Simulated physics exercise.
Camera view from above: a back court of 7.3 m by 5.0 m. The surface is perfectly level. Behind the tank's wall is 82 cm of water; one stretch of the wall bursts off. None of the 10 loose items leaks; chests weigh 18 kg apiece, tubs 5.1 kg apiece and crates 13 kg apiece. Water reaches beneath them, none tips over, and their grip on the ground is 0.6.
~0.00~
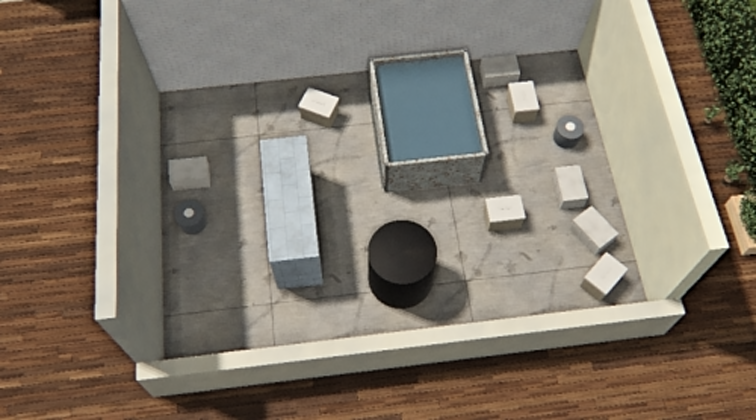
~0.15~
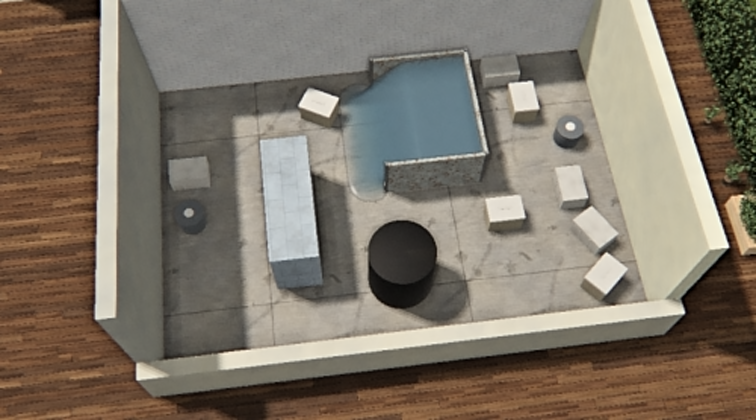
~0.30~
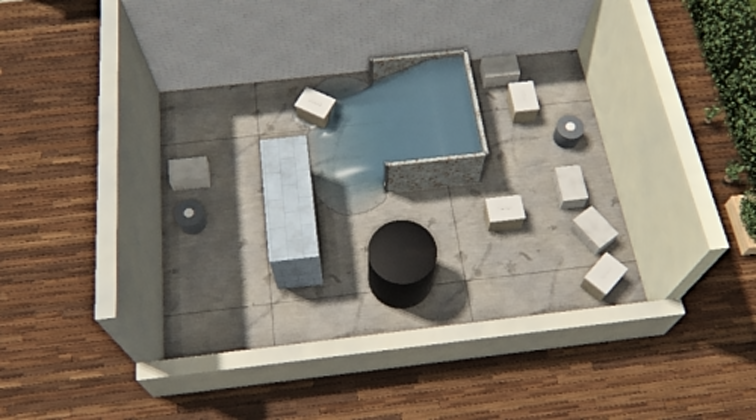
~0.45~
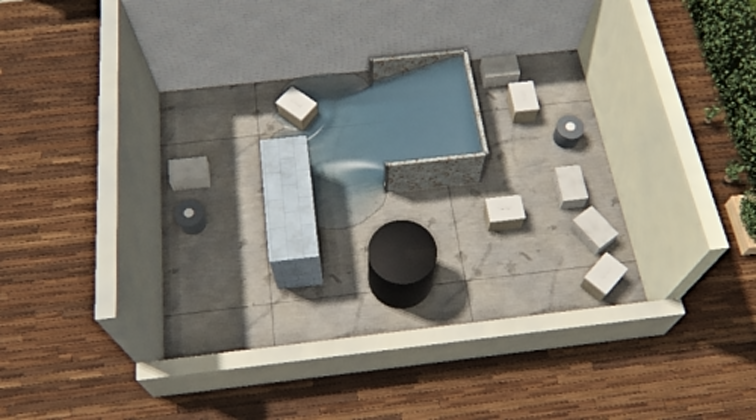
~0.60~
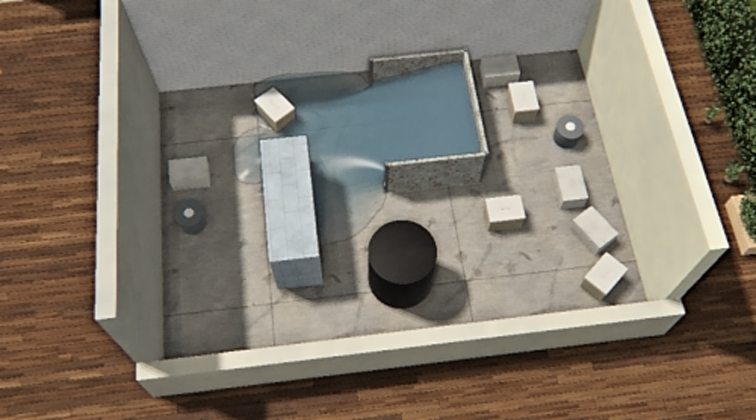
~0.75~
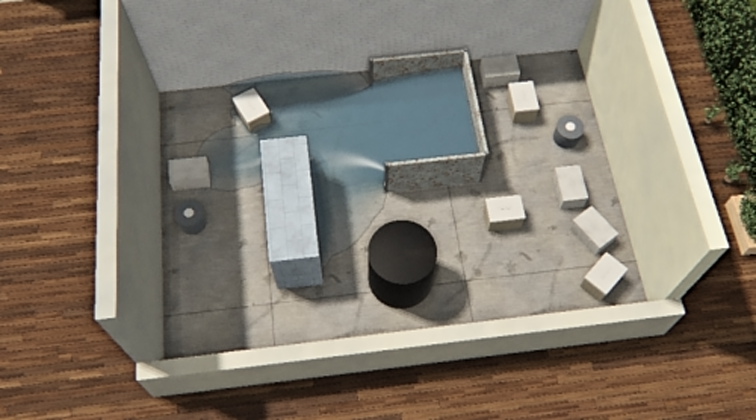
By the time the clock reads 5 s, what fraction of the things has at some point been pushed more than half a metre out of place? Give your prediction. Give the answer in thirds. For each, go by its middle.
Under a third.
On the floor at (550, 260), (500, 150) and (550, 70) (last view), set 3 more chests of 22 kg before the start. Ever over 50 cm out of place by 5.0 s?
Order as listed: Inside half a metre / inside half a metre / inside half a metre.
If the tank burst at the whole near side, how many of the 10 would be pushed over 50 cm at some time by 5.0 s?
The count would be 7.
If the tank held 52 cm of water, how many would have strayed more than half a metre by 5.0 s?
That would give 3.
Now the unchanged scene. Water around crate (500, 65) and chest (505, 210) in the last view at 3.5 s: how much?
I'd estimate 0 cm for the first and 2 cm for the second.
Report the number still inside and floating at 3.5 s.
My tally comes to 3.
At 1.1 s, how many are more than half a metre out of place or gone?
I make it 1.
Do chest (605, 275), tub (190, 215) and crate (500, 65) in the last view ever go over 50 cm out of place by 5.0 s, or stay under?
Listed in sequence: Lower; higher; lower for the last.
After 1.1 s 1 of 10 are over 50 cm from their spots; 1 afloat.
After 2.2 s 3 of 10 are over 50 cm from their spots; 2 afloat.
After 3.5 s 3 of 10 are over 50 cm from their spots; 3 afloat.
After 5.0 s 3 of 10 are over 50 cm from their spots, and 3 have been at some point; 3 afloat.
